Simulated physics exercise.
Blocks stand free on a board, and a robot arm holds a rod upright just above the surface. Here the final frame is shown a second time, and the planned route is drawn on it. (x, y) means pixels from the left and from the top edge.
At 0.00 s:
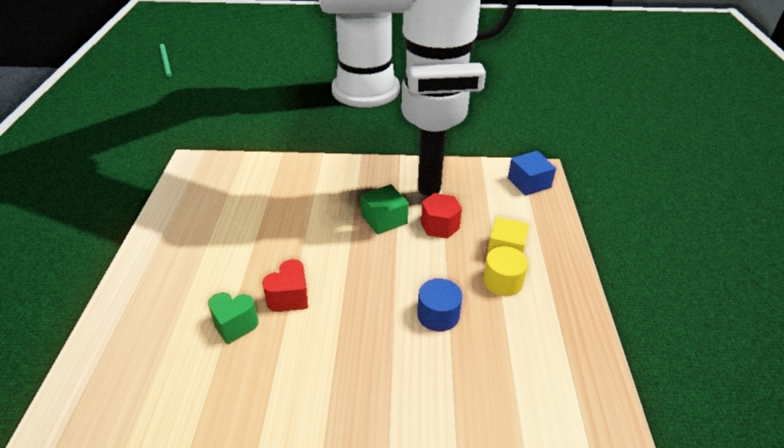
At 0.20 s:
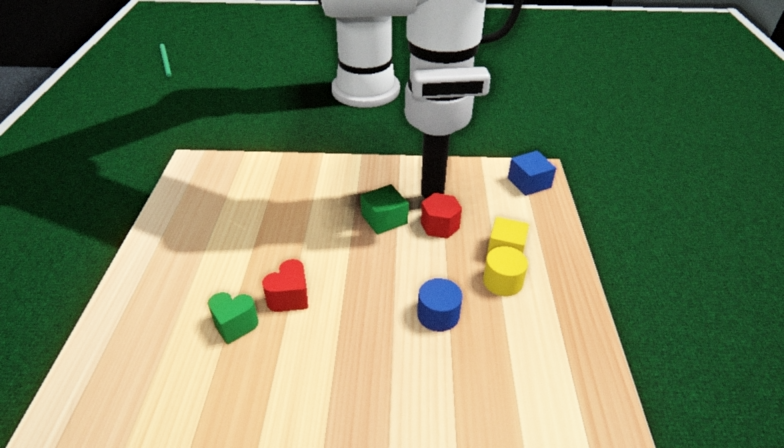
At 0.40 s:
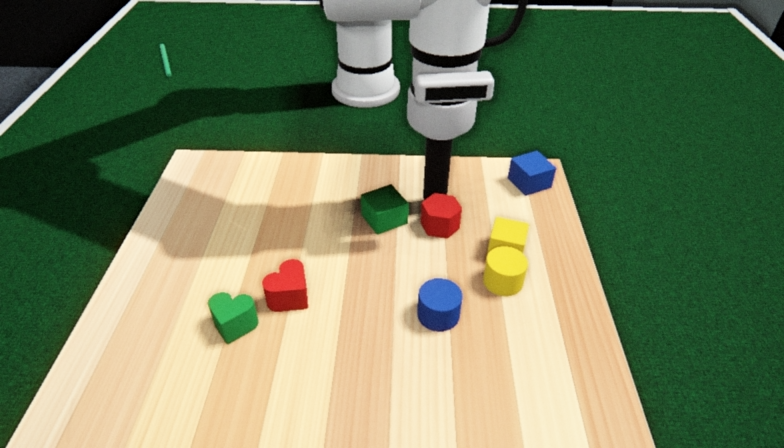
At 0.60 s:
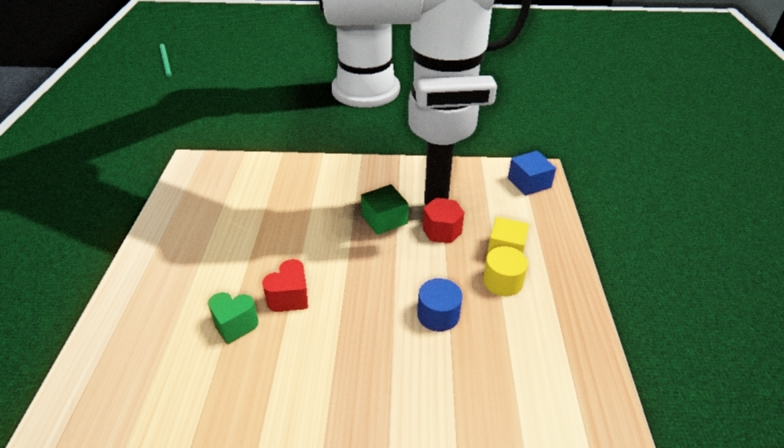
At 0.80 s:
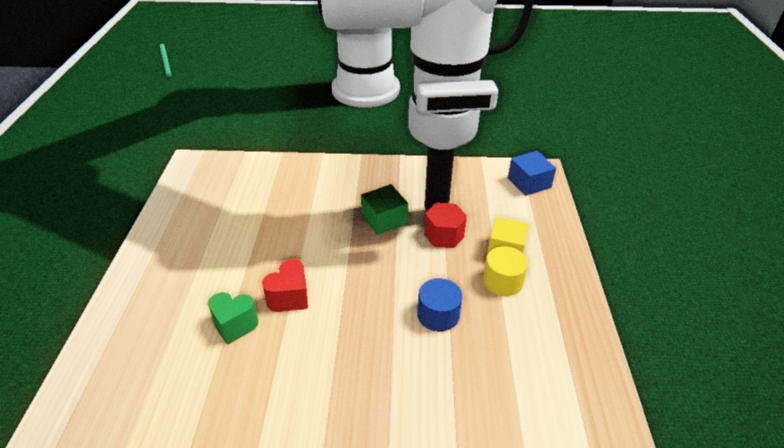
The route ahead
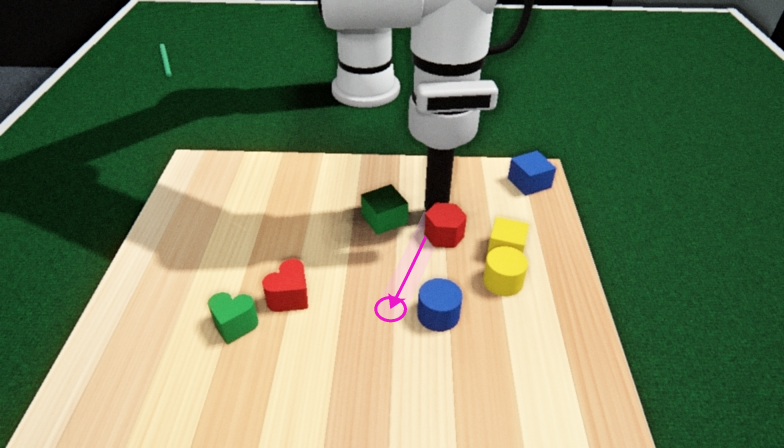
The clip opens on a wooden board scattered with red, green, blue and yellow blocks, a robot arm holding a dark rod upright behind the red hexagon. The rod edges toward the viewer, then nudges the hexagon slightly forward and a touch right, while the other blocks stay still.
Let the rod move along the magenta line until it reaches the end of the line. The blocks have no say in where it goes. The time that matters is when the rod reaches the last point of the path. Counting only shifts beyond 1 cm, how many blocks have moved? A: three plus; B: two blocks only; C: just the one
Correct choice: C.
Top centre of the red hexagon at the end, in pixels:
I'd place it at (454, 235), taking the centre of its top.
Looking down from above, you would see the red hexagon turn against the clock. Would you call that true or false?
True
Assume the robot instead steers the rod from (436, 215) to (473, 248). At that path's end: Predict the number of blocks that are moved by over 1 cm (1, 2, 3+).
The number of blocks that move over 1 cm is one.
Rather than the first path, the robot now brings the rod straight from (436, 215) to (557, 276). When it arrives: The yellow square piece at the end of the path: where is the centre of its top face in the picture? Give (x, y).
If I read the scene right, the answer is (584, 277).
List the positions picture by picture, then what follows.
Rod's lower end (429, 189); blue cylinder (441, 294); red hexagon (442, 205), in the first picture.
Rod (432, 193); blocks still, in the second picture.
Rod (435, 198); blocks still, in the third picture.
Rod (436, 202); red hexagon (444, 210), in the fourth picture.
Rod (437, 207); blue cylinder (441, 294); red hexagon (446, 214), in the fifth picture.
Drawn move, from (436, 215) directly to (391, 309).
The first path, step by step. One third of the way, rod (424, 235); red hexagon (453, 234), turned 70° anticlockwise.
Two thirds of the way, rod (408, 267); red hexagon (454, 235), turned 70° anticlockwise.
At the end, rod (391, 301); blue cylinder still; red hexagon (454, 235), turned 70° anticlockwise.
